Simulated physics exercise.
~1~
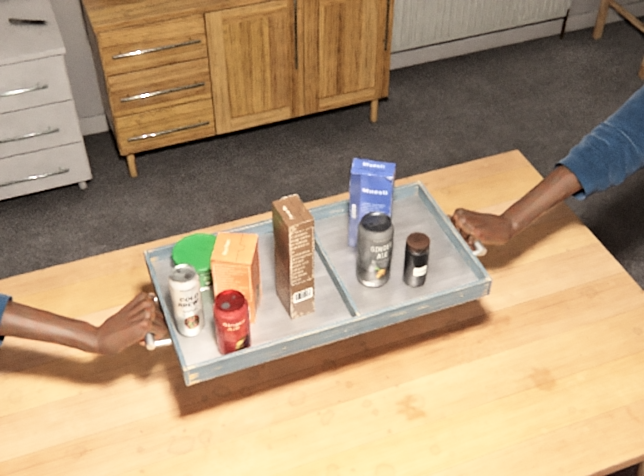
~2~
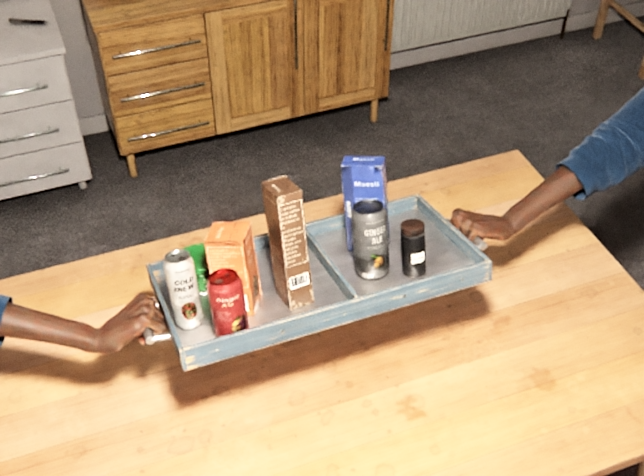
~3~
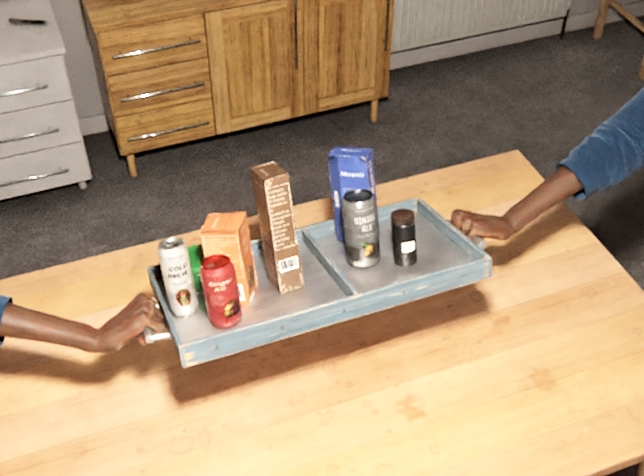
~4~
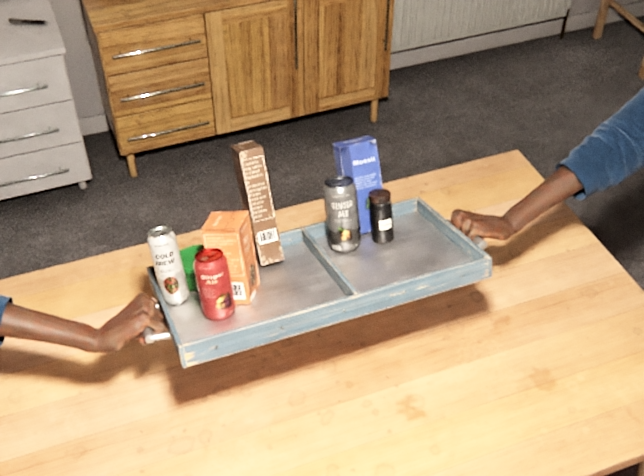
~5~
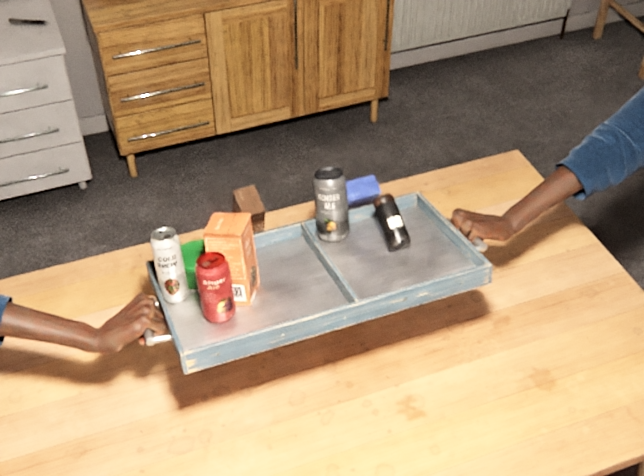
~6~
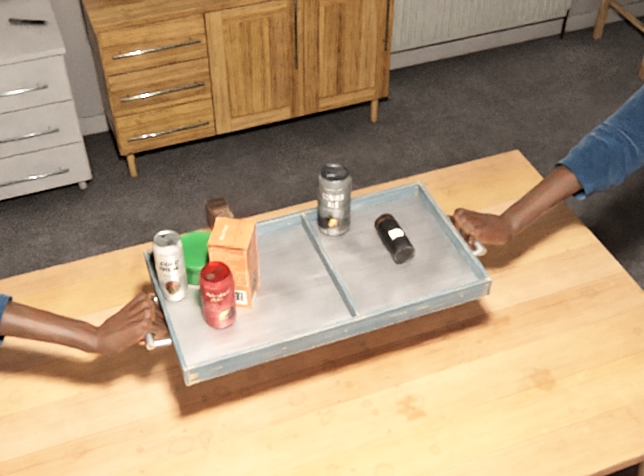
Above a wooden table, two hands tilt a tray, toppling two boxes off its far edge.
